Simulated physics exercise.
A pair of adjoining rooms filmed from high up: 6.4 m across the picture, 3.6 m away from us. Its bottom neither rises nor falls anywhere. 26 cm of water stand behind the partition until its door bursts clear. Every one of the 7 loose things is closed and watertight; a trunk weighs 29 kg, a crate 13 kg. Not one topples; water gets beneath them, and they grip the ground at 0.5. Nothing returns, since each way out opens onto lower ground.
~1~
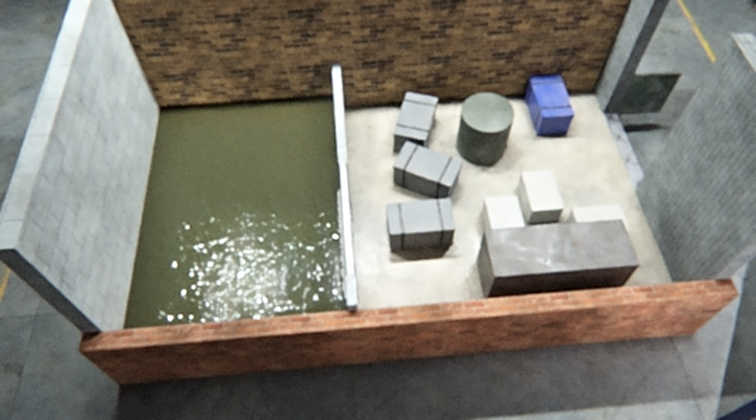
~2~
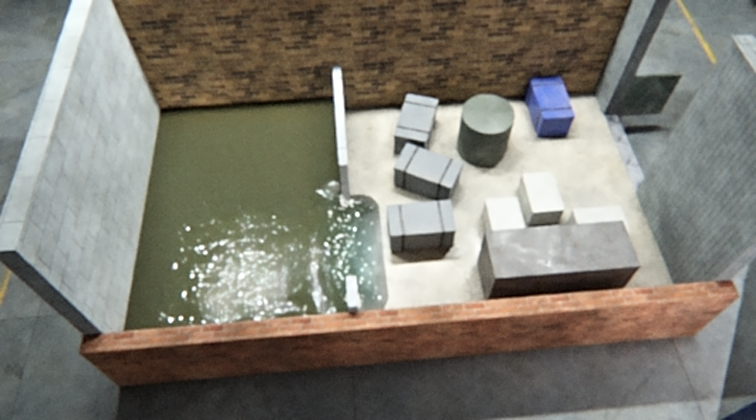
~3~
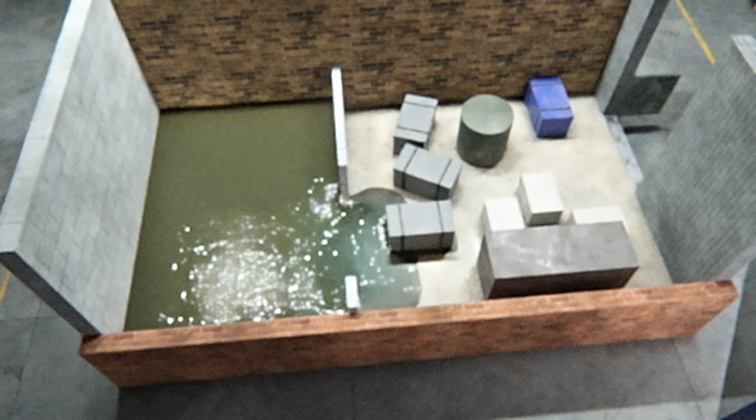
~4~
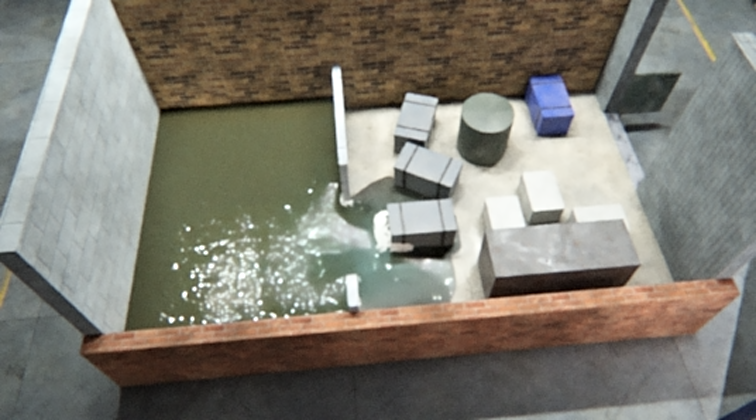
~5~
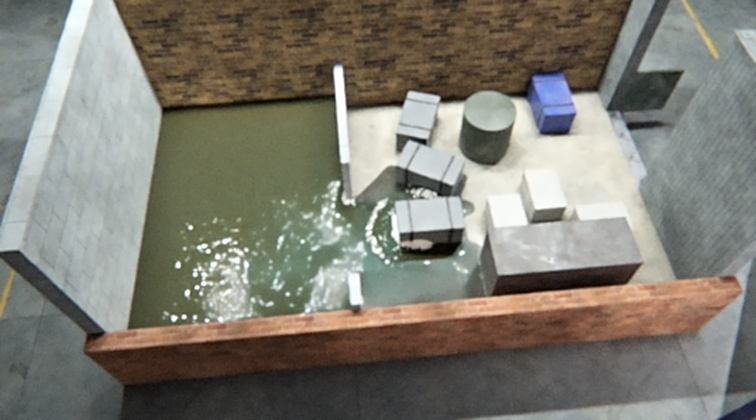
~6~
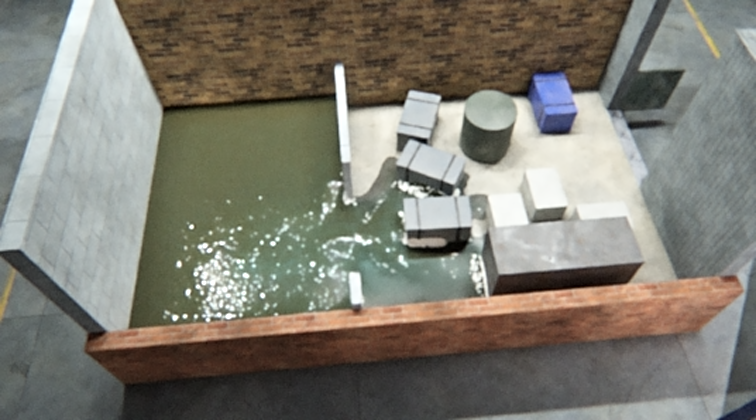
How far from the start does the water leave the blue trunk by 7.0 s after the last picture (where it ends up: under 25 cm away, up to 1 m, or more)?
My guess is it hardly budges.
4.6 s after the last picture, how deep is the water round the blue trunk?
7 cm, roughly.
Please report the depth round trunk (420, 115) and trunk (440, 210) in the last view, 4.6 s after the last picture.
About 1 and 9 cm.
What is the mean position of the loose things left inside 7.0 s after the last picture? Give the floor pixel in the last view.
I'd put it close to (526, 150) in the last view.
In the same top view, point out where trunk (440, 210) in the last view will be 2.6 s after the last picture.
About pixel (551, 211).
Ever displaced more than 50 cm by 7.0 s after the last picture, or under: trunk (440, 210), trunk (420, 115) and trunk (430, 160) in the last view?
Listed order: Beyond the mark, within the mark and within the mark.
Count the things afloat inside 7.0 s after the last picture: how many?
At that time, 3.
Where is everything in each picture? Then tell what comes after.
The first frame shows the blue trunk at (552, 95), on the bottom; 9.2 m2 under water; 0 of 7 have shifted.
The second frame shows the blue trunk at (552, 97), on the bottom; 9.8 m2 under water; 0 of 7 have shifted.
The third frame shows the blue trunk at (551, 97), on the bottom; 10.5 m2 under water; 0 of 7 have shifted.
The fourth frame shows the blue trunk at (552, 95), on the bottom; 11.2 m2 under water; 0 of 7 have shifted.
The fifth frame shows the blue trunk at (554, 93) rests on the ground; 11.8 m2 under water; 1 of 7 have shifted.
The sixth frame shows the blue trunk at (555, 92) rests on the ground; 12.2 m2 under water; 1 of 7 have shifted.
Then, 0.6 s after the last picture the blue trunk is near (555, 92), 0.0 m from its start, aground; 0 of 7 are out; 1 afloat.
Then, 2.6 s after the last picture the blue trunk is near (555, 92), 0.0 m from its start, aground; 0 of 7 are out; 3 afloat.
Then, 4.6 s after the last picture the blue trunk is near (555, 92), 0.0 m from its start, aground; 1 of 7 are out; 3 afloat.
Then, 7.0 s after the last picture the blue trunk is near (551, 91), 0.1 m from its start, aground; 1 of 7 are out; 3 afloat.
